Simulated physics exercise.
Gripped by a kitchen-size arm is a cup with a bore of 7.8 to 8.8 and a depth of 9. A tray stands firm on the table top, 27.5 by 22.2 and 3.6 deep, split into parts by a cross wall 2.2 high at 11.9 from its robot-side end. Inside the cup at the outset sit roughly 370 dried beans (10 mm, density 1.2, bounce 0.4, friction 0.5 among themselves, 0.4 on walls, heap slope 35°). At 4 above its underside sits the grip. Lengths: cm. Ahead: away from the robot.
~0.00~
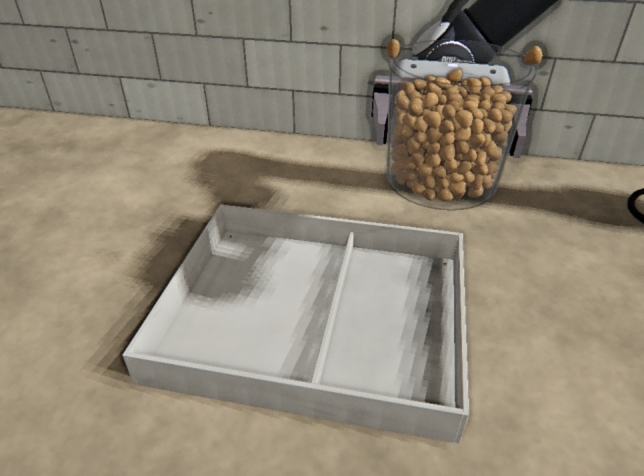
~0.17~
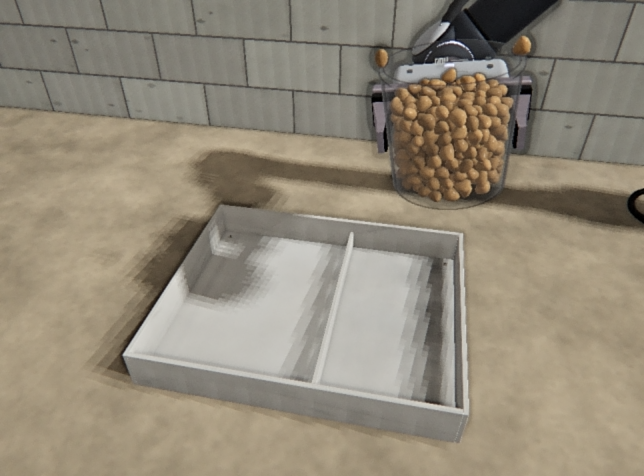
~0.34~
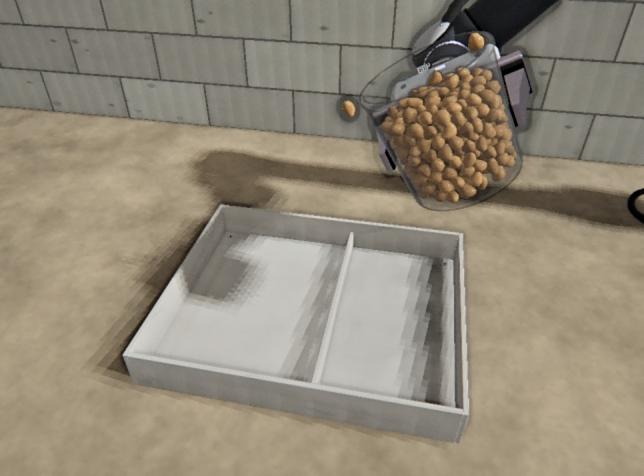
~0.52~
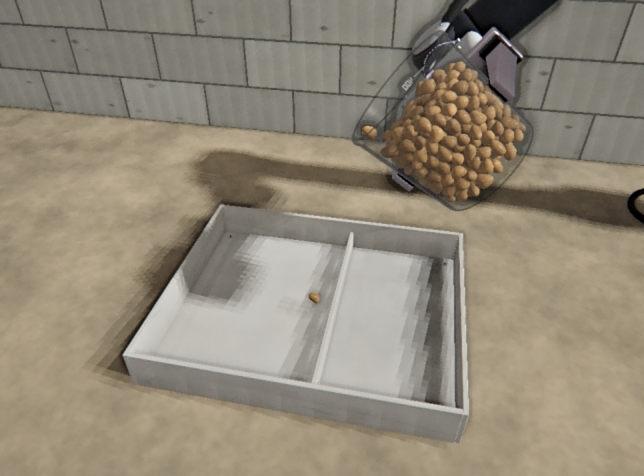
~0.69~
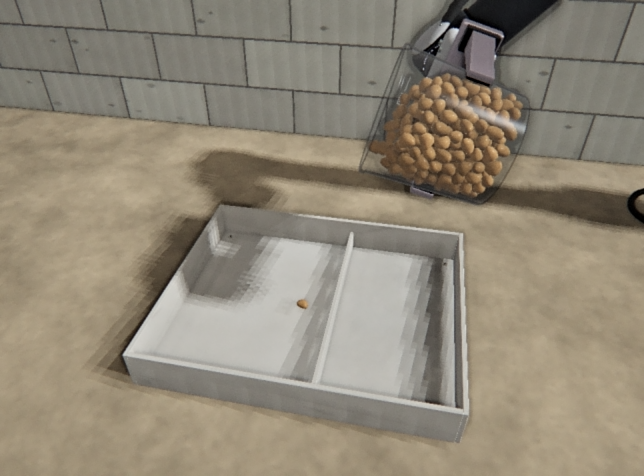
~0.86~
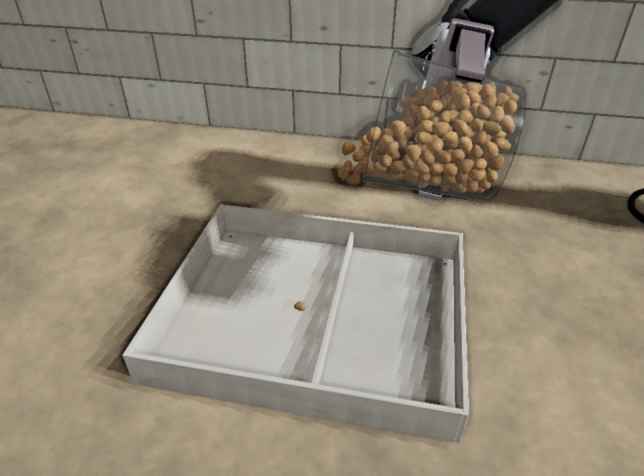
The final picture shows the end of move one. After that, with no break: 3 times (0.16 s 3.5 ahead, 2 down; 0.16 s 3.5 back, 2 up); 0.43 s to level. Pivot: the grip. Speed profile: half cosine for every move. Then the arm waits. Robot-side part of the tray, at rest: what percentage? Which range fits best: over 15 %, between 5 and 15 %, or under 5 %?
The range that fits is between 5 and 15 %.
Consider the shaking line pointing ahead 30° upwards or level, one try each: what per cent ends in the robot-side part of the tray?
Estimates, in order: 10 % then 10 %.
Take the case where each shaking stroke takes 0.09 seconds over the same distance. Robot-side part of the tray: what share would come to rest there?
In that case some 0 per cent.
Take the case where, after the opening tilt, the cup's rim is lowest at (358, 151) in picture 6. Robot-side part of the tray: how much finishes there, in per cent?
Estimate: About 0 per cent.
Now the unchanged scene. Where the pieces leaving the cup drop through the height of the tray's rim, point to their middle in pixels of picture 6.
Centre: Roughly (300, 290).
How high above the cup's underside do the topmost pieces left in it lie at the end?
Some 7.0 cm.
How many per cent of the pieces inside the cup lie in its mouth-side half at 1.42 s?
I'd guess about 50 percent of it.
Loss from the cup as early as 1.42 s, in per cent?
I'd put it at some 25 per cent at that point.
After 1.42 s, tilted 82° forward, highest piece 21 above the table; 277 in the cup, 72 in the far-side part, 8 in the robot-side part, 14 in flight or on a rim.
After 1.97 s, tilted 59° forward, highest piece 22 above the table; 210 in the cup, 133 in the far-side part, 28 in the robot-side part.
After 2.45 s, level, highest piece 24 above the table; 210 in the cup, 135 in the far-side part, 26 in the robot-side part.
After 3.50 s, level, highest piece 24 above the table; 210 in the cup, 135 in the far-side part, 26 in the robot-side part.
In the end, 210 in the cup, 135 in the far-side part, 26 in the robot-side part. That is 7 % in the robot-side part of the tray.
